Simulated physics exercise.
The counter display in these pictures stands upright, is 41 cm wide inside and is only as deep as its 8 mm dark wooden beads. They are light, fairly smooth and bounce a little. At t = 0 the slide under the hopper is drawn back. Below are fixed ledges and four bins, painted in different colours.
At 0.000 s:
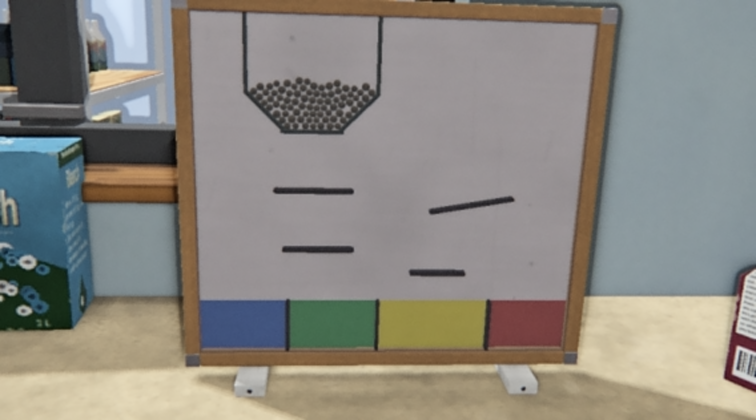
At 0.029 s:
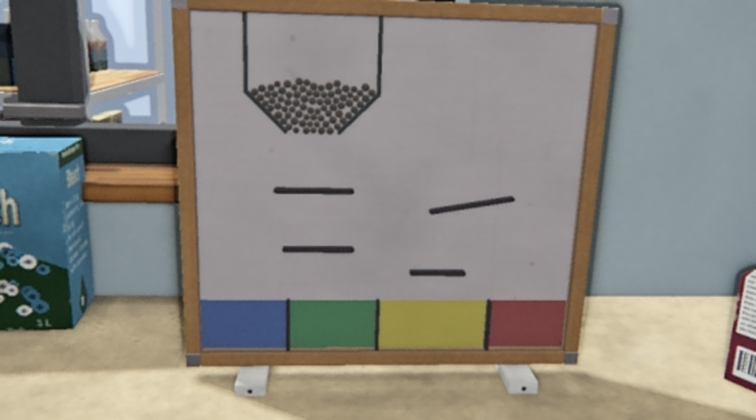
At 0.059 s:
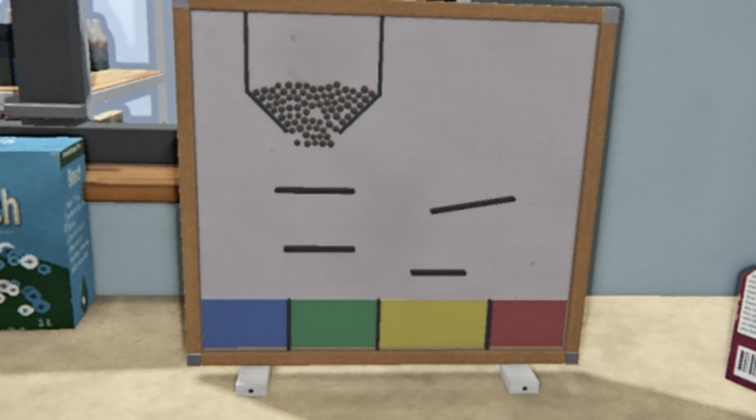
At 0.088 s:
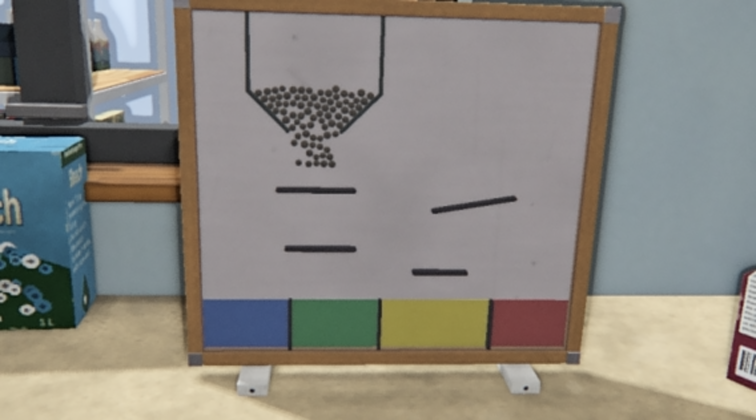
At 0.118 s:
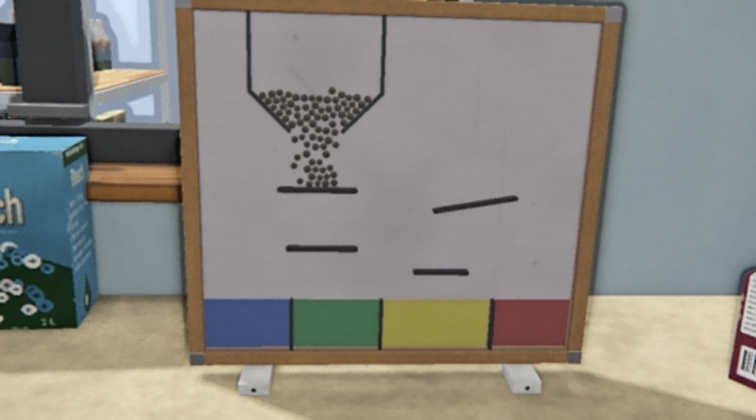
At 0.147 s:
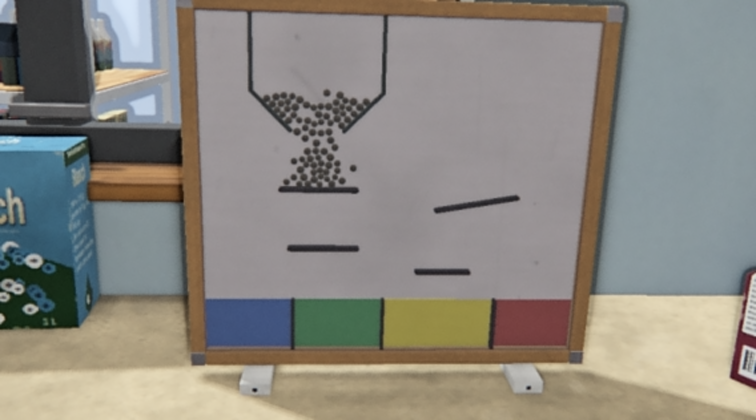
On a countertop, a framed upright board holds a hopper of small dark beads above several ledges and four coloured sections; the hopper's bottom opens, and beads pour down, piling onto the upper left ledge.
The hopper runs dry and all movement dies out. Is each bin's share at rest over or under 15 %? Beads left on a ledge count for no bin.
Yellow over, green under, blue over, red under 15 %.
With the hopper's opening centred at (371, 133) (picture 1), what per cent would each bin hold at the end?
Yellow bin: 50; green bin: 40; blue bin: 0; red bin: 0.
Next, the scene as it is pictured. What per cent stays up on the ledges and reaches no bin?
About 25 per cent.
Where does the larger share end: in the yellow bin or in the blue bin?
More goes to the blue bin.
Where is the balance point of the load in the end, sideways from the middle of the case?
About 8 cm to the left.
After 0.24 s, 80 % have left the hopper; down in the bins, nothing yet.
After 0.34 s, 100 % have left the hopper; down in the bins, blue 5 %.
After 0.55 s, 100 % have left the hopper; down in the bins, yellow 15 %, green 5 %, blue 30 %.
All still by 1.7 s, yellow 20 %, green 5 %, blue 45 %, red 5 %, left higher up 25 %.
